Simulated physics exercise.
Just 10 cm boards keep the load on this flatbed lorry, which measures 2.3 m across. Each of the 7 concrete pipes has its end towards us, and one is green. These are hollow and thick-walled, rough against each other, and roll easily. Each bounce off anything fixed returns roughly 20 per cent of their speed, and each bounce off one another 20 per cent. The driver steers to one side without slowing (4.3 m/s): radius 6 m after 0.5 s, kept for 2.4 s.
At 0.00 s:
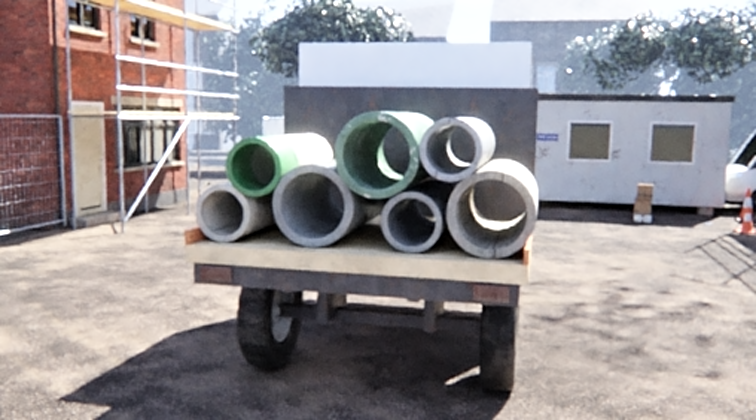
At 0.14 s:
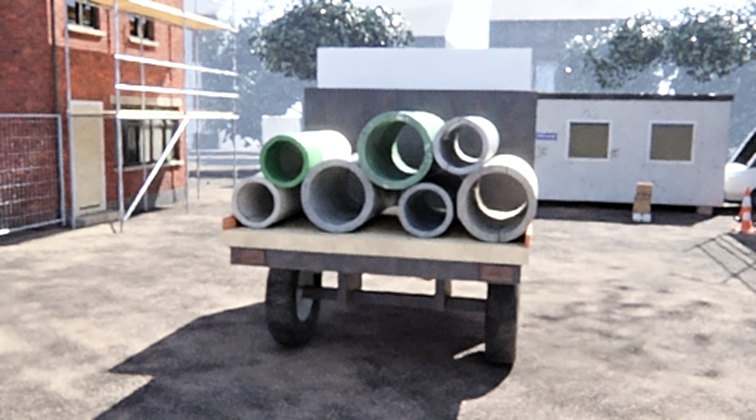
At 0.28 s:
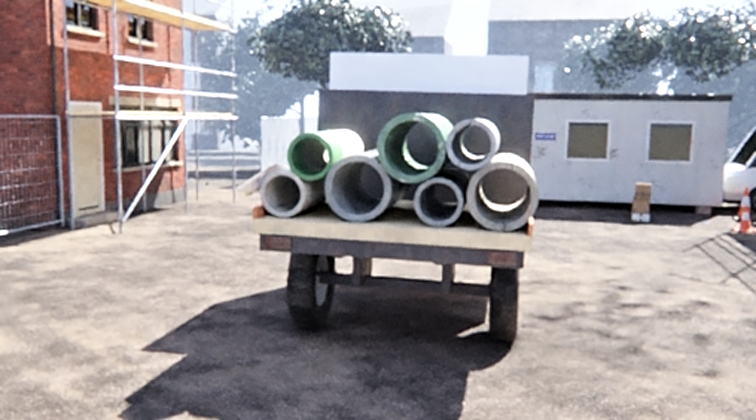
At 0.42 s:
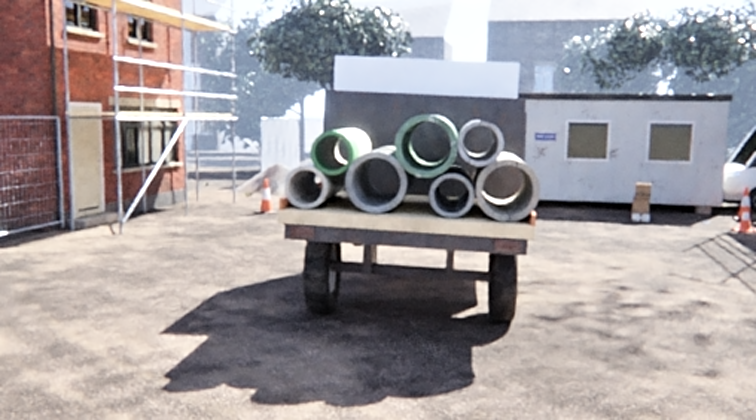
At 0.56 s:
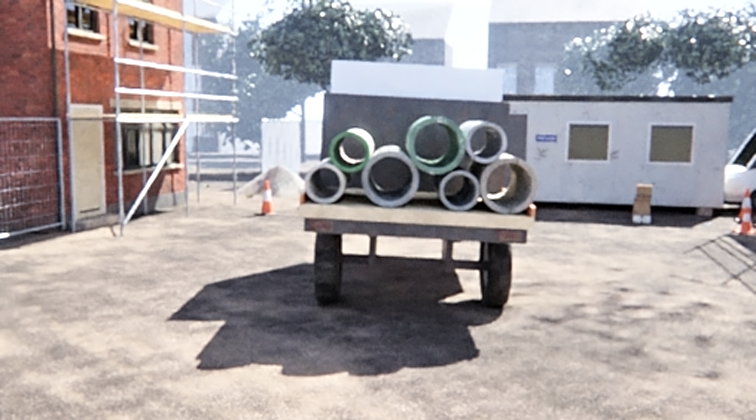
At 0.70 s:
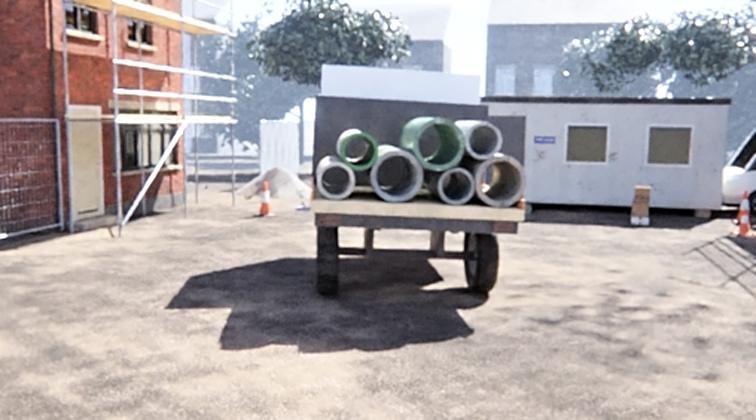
A flatbed lorry loaded with pipes stands out in a sunlit building yard, seen from behind by a still camera, with a scaffolded red-brick building at left and a pale cabin at right. Grey and green hollow pipes lie stacked in two layers, ends facing the viewer. The lorry drives away, swinging gradually, its deck leaning slightly to the right while the pipes ride along.
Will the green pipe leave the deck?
Green pipe: Stays on.
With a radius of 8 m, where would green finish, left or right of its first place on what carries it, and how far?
Roughly 25 cm, towards the right.
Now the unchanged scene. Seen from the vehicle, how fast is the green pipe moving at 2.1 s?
0.0 m/s or so.
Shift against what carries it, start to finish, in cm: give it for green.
Shift - green 25.
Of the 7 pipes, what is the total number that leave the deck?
Count: 1.
Then, 2.1 s in, green is up on others, 70 cm from the left edge; 1 of 7 is off.
In the end (4.1 s), green is up on others, 70 cm from the left edge; 1 of 7 is off.
